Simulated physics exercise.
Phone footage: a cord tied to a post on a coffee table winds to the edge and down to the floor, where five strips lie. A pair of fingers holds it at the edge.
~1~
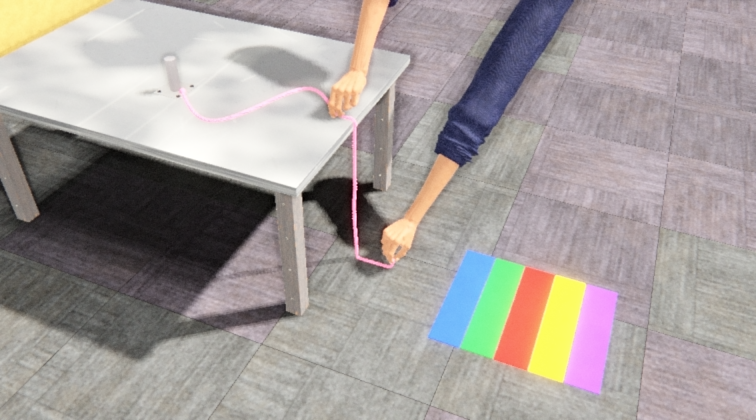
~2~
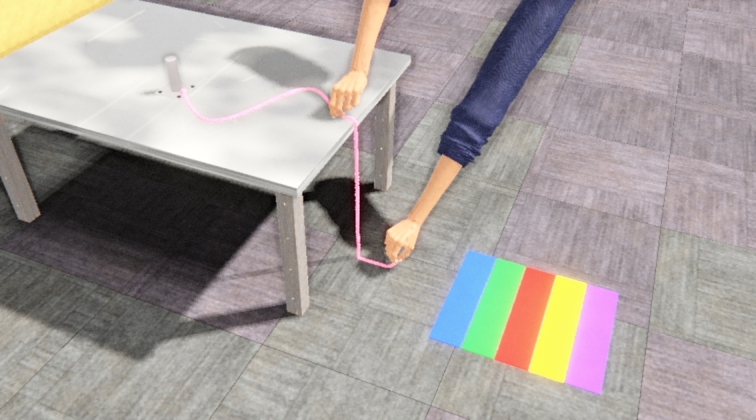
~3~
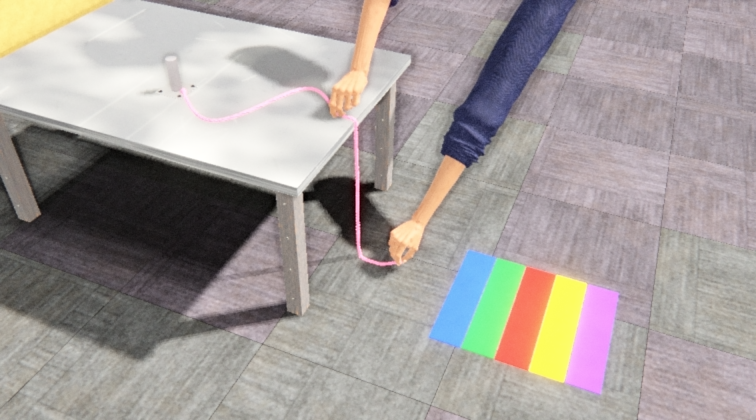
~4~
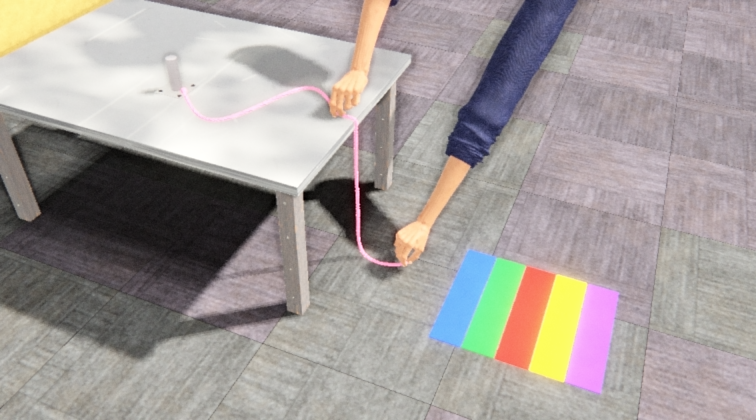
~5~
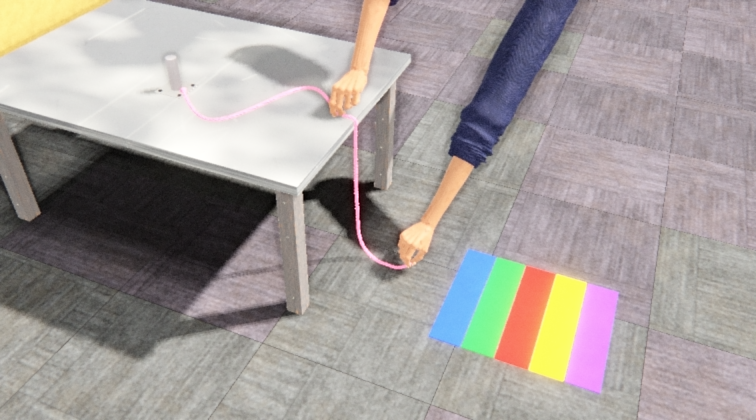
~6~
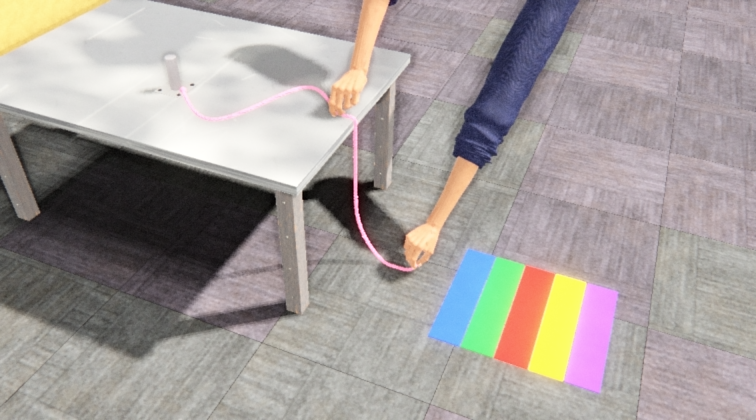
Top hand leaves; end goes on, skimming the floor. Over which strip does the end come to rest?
Over the purple strip.
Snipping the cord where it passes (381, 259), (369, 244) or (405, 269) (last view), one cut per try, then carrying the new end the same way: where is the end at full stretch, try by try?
In turn, (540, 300) for the first, (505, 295) for the second and (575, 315) for the third.
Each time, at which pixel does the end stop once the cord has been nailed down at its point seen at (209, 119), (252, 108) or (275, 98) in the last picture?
(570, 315); (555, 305); (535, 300).
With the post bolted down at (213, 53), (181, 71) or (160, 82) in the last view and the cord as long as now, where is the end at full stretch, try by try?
First try about (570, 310), second about (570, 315), third about (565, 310).
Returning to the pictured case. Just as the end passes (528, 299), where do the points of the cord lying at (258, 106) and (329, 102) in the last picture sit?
You'll see them at (295, 108) and then at (361, 161).
Soon after, end near (528, 299); over red.
After that, end near (570, 312); over yellow.
At the stop, end near (596, 320); over purple. The purple one.
